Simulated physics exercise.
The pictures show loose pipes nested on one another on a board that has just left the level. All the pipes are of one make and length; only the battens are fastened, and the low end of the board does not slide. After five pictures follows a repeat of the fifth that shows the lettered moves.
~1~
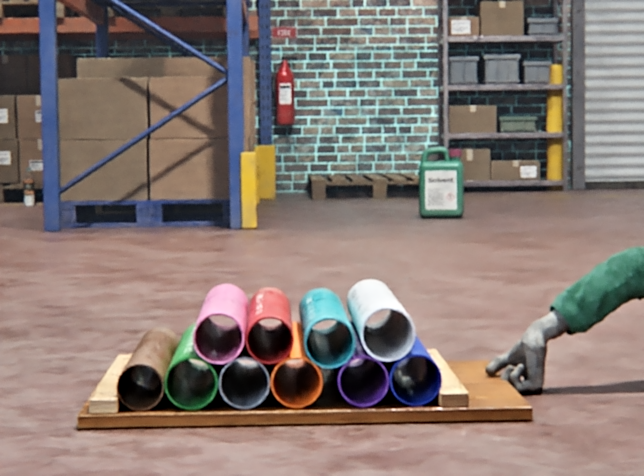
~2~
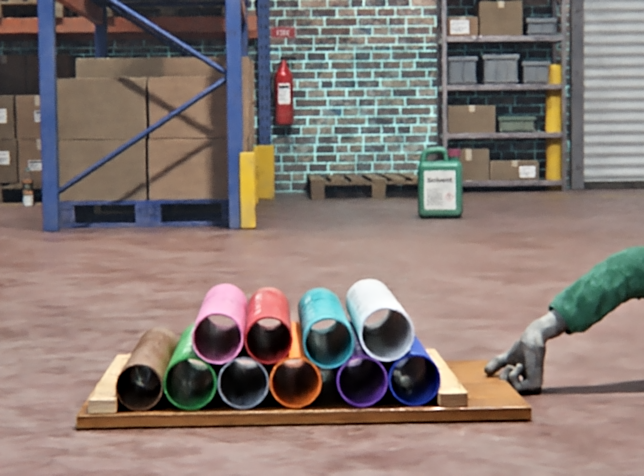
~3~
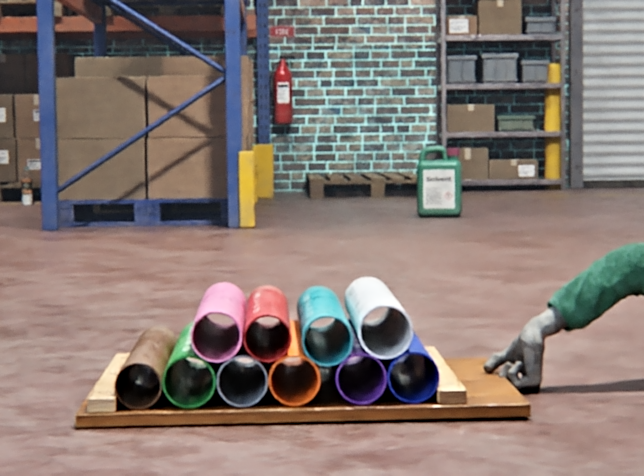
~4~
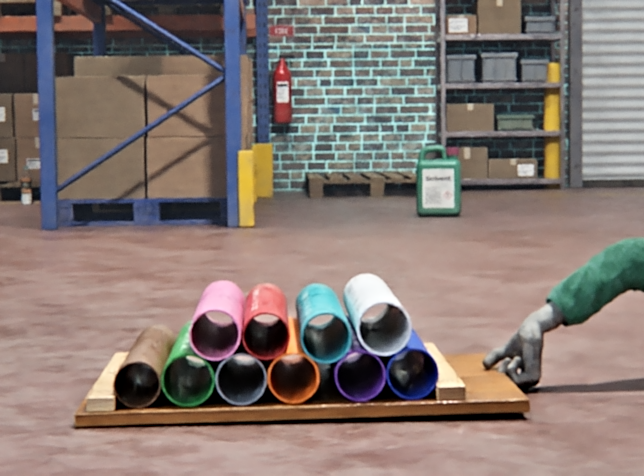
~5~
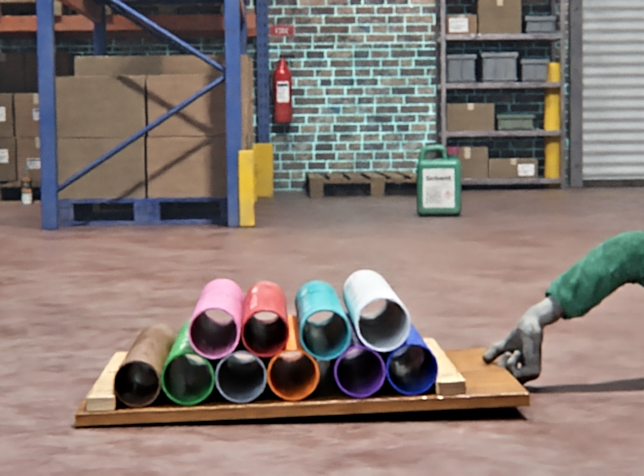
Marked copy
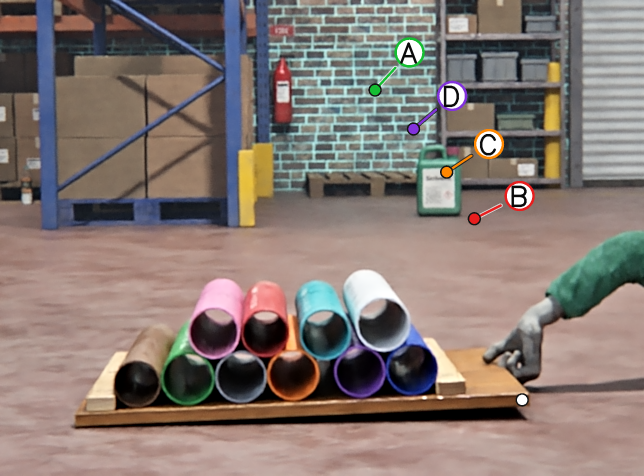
A gloved hand slightly raises the right end of a board stacked with colourful pipes.
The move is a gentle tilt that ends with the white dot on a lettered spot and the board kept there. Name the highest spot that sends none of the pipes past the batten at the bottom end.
The answer is mark B.
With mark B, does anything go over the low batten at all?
No.
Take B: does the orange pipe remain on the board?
Yes.
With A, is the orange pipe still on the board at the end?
No, with A.
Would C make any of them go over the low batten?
Yes.
On the marked copy, A at (375, 90); B at (474, 219); C at (447, 172); D at (413, 129); the white dot at (522, 400).
Taking B. A third of the way, board at 16°.
Two thirds of the way, board at 26°.
When it is over, board at 26°, none over the low batten.
As for the rest, A ten over the low batten; C four over the low batten (pink, turquoise, red, white); D ten over the low batten.
